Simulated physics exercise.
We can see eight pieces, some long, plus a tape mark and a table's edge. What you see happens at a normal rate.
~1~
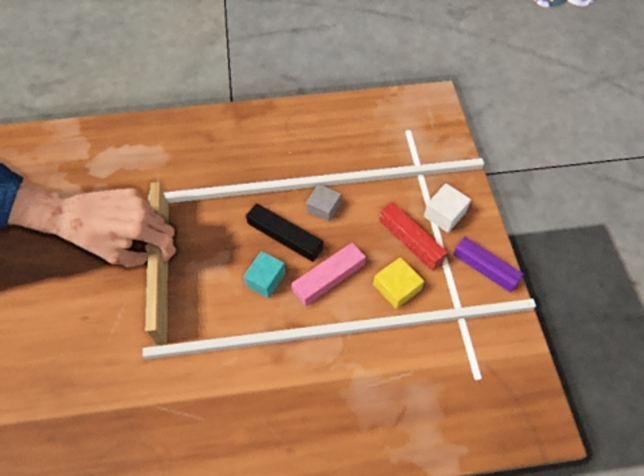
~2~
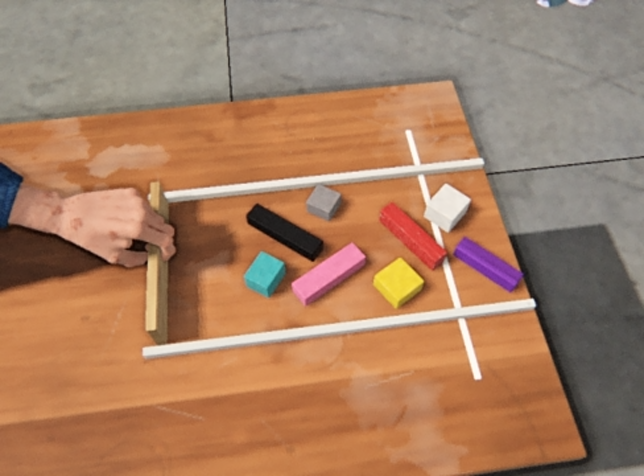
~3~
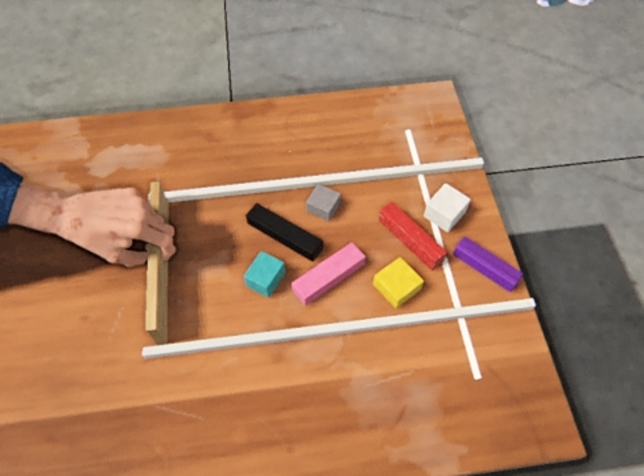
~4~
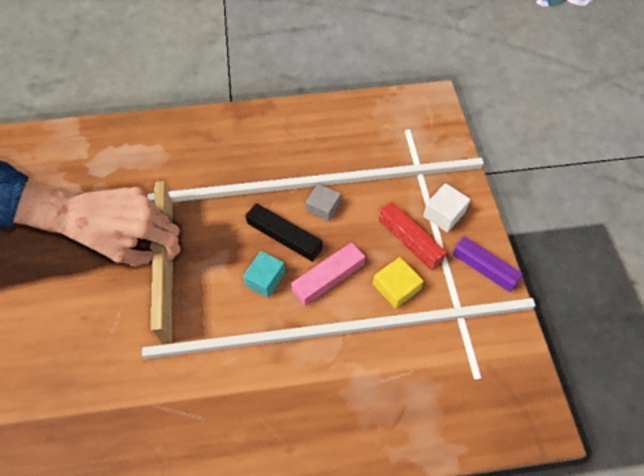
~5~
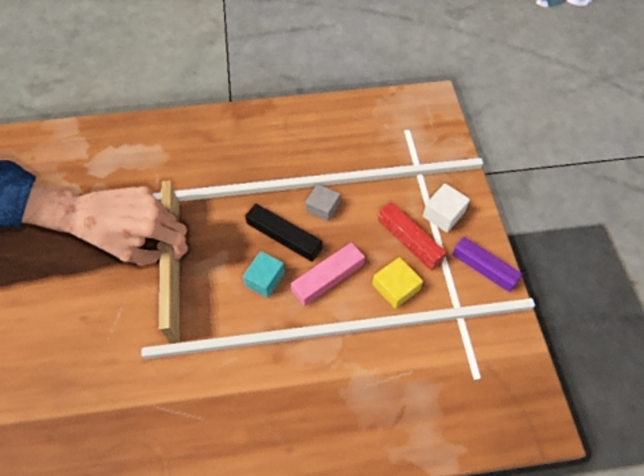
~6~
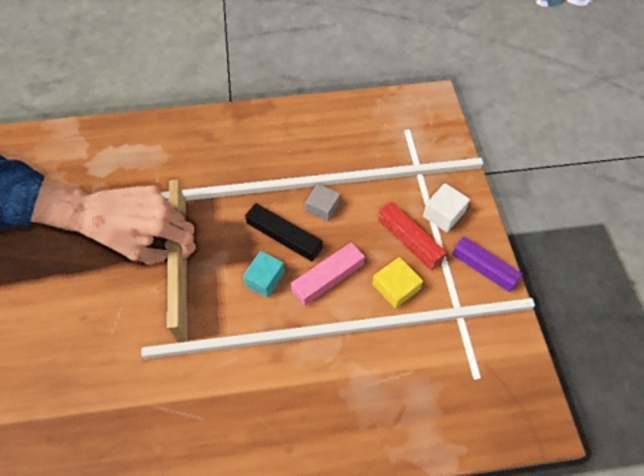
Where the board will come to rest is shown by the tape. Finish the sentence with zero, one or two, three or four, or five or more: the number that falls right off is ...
The number that falls right off is one or two.
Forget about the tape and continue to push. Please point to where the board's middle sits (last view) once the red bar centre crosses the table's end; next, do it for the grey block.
Middle approx. at (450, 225), then approx. at (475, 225).
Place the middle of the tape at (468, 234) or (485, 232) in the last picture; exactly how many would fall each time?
So that's 4 for the first and 7 for the second.
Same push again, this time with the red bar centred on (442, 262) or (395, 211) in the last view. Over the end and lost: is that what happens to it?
Going place by place: Over the edge, then safe on top.
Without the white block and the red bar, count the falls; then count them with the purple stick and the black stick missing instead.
The first try gives 1, the second gives 0.
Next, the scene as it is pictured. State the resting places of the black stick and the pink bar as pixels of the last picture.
Final positions - black stick around (458, 212), pink bar around (483, 262).
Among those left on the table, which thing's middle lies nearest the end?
It's the white block that is foremost.
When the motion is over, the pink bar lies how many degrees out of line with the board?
Roughly 50° out of line.
A little later, none off yet; purple stick at rest near (486, 264); white block at rest near (446, 208); red bar at rest near (411, 236).
Next, none off yet; purple stick shifted a little near (507, 255); white block shifted about its own width near (466, 200); red bar shifted about its own width near (458, 222).
When it is over, the number that fall off is one or two; down, purple stick.
